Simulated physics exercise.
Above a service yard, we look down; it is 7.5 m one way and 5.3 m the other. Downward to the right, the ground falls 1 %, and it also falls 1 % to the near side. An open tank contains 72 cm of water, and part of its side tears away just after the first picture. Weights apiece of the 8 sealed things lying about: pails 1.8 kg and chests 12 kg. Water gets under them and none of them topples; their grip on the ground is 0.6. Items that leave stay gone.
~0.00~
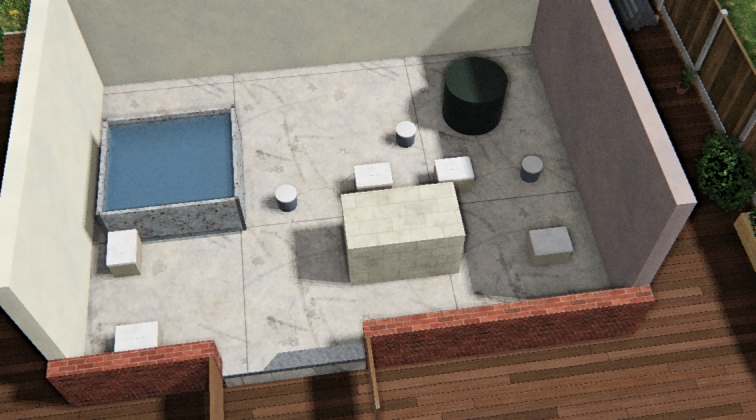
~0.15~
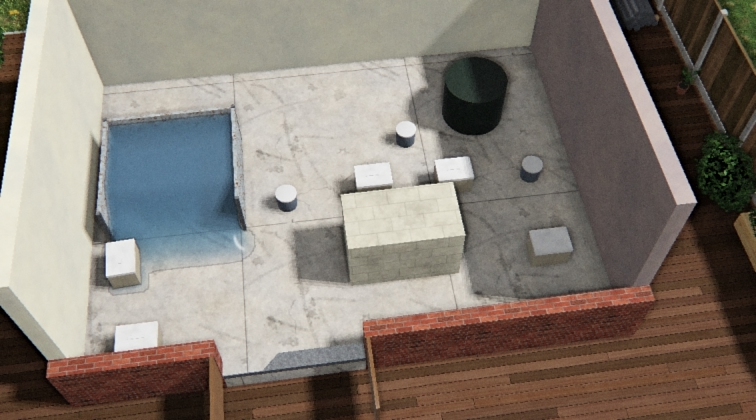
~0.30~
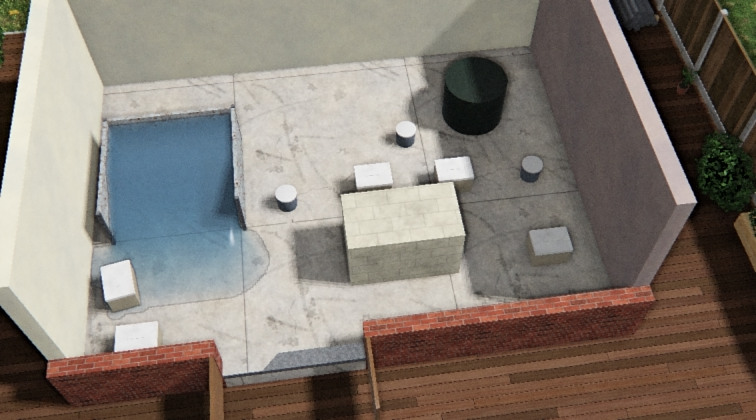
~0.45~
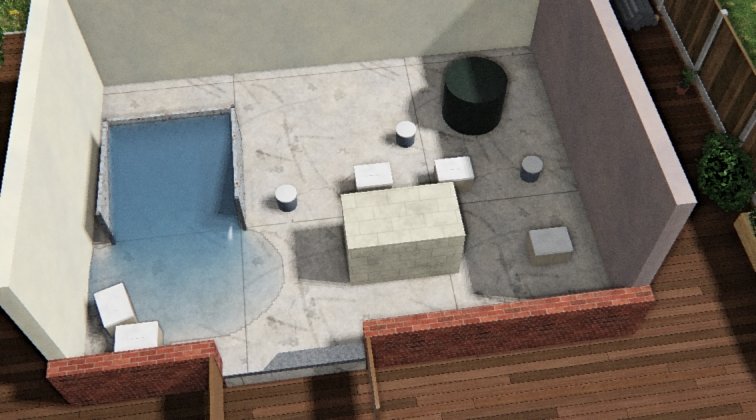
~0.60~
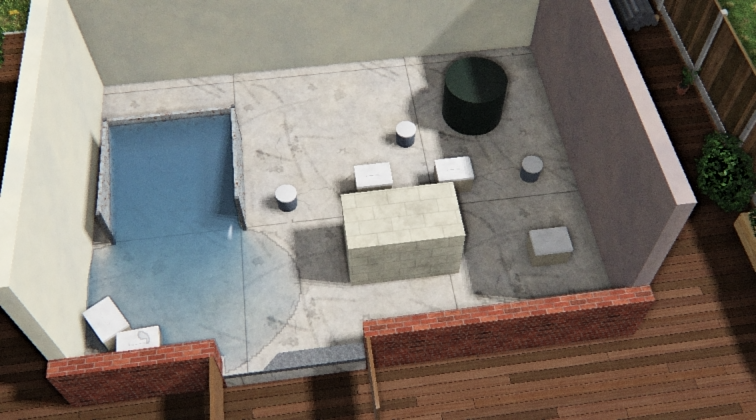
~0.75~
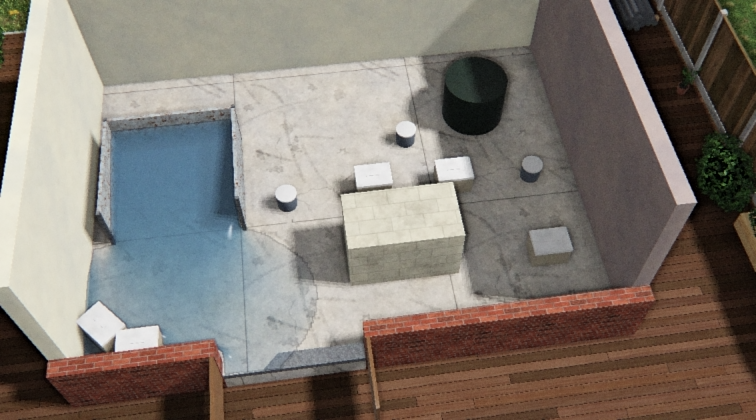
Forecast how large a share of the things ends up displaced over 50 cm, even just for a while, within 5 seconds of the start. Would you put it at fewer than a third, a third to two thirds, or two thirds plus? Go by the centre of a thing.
Lowest of the three bands.
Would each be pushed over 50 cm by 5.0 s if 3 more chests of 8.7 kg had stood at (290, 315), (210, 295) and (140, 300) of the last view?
Each in turn ends up beyond the limit, beyond the limit, beyond the limit.
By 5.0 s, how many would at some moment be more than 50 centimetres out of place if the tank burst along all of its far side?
So the tally would be 5.
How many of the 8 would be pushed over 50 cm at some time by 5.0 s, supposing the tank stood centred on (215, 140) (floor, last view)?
Then 3 of them would.
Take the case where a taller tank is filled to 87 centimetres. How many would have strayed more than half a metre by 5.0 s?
In that case 3 of them.
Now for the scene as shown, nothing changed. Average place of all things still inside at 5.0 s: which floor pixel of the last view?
It sits at about (391, 197).
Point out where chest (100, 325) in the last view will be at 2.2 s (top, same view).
It ends up close to (94, 279).
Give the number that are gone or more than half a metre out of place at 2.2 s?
By that time the total stands at 1.
After 1.1 s 1 of 8 are over 50 cm from their spots; 2 afloat.
After 2.2 s 1 of 8 are over 50 cm from their spots; 2 afloat.
After 3.5 s 1 of 8 are over 50 cm from their spots; 2 afloat.
After 5.0 s 1 of 8 are over 50 cm from their spots, and 2 have been at some point; 0 afloat.
